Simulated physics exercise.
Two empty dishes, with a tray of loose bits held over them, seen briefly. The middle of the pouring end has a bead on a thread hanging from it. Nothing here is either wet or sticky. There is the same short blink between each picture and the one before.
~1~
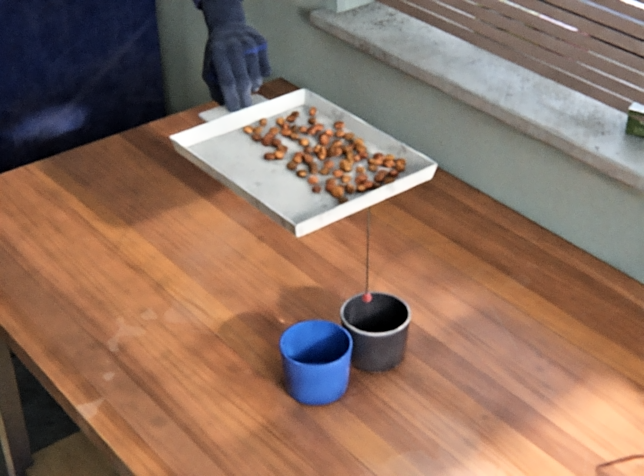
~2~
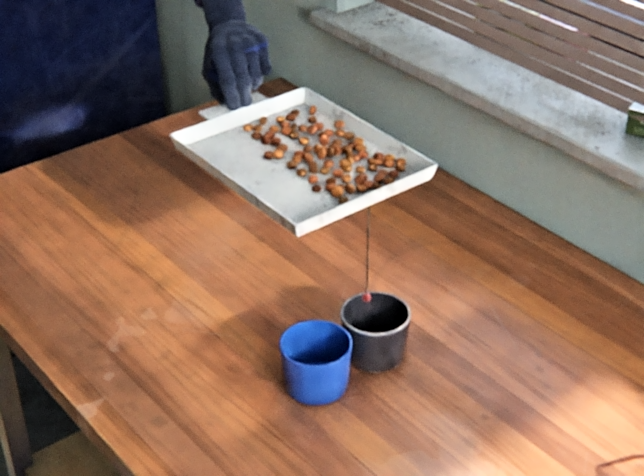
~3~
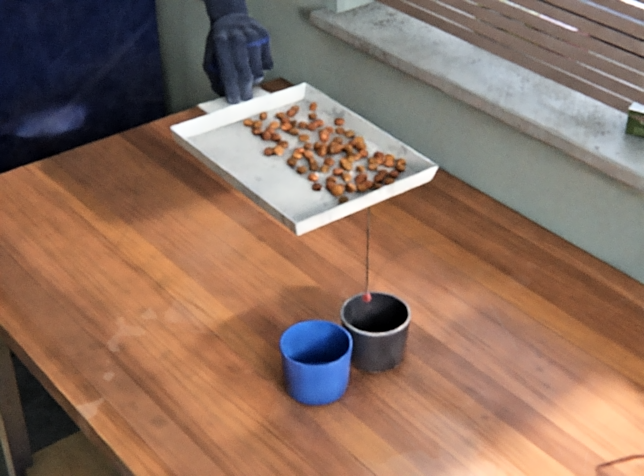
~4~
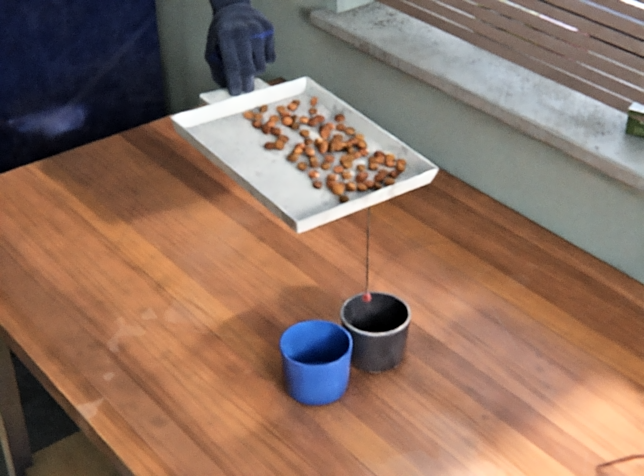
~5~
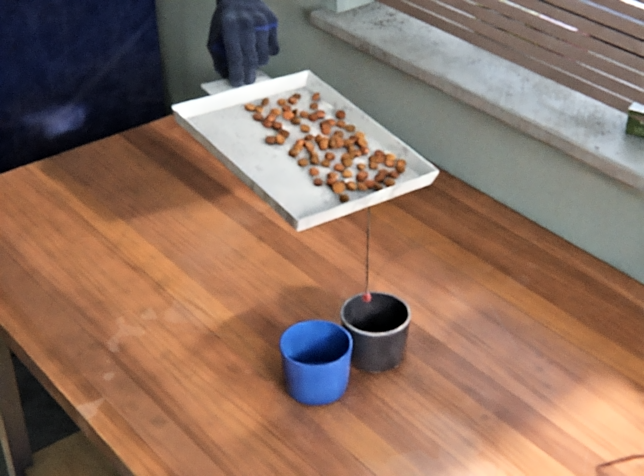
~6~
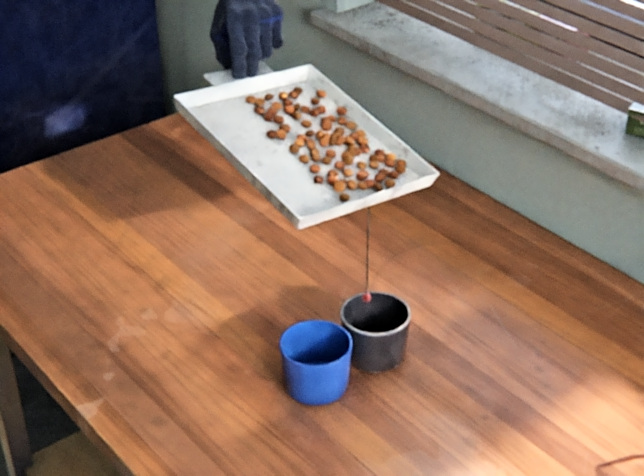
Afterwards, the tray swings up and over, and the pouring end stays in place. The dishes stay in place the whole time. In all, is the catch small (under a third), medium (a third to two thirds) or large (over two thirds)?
Small.
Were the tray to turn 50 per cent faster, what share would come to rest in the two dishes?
It comes to 0 per cent or so.
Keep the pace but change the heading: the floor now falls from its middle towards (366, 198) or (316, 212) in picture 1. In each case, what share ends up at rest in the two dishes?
In order: About 20, then 80 percent.
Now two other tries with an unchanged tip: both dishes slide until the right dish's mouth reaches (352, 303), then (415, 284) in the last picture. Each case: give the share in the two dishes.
I'd say about 0 percent, followed by about 80 percent.
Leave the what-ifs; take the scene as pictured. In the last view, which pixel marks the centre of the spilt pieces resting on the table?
Check roughly (450, 324) and you'll find the middle.
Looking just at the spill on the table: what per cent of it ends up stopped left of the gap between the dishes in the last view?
Estimate: Near 0 per cent.
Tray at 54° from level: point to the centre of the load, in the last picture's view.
The middle of the pieces lands at roughly (391, 161).
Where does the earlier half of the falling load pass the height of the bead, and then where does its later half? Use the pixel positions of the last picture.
Half one: (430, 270), half two: (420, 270).
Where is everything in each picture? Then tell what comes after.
In the first picture, corners of the pouring end at (297, 222) and (432, 164), level; middle of the load at (330, 153), bits of dog kibble; left dish at (338, 378); right dish at (397, 346); bead on its thread at (367, 298).
In the second picture, corners of the pouring end at (297, 221) and (432, 164), level; middle of the load at (330, 152).
In the third picture, corners of the pouring end at (298, 220) and (432, 166), tipped barely, lowest at the right corner; middle of the load at (331, 150).
In the fourth picture, corners of the pouring end at (299, 219) and (433, 168), tipped a little, lowest at the right corner; middle of the load at (331, 147).
In the fifth picture, corners of the pouring end at (300, 217) and (433, 170), tipped a little, lowest at the right corner; middle of the load at (332, 144).
In the sixth picture, corners of the pouring end at (301, 215) and (434, 172), tipped a little, lowest at the right corner; middle of the load at (333, 141); left dish at (338, 378); right dish at (397, 346).
Soon, tray tipped steeply; all on the tray.
A while on, tray tipped right over; about half on the tray; about a quarter outside both; about a quarter in the air.
Towards the end, tray tipped past a quarter turn; all outside both.
Finally, tray tipped past a quarter turn; none in the left dish; none in the right dish; all outside both.
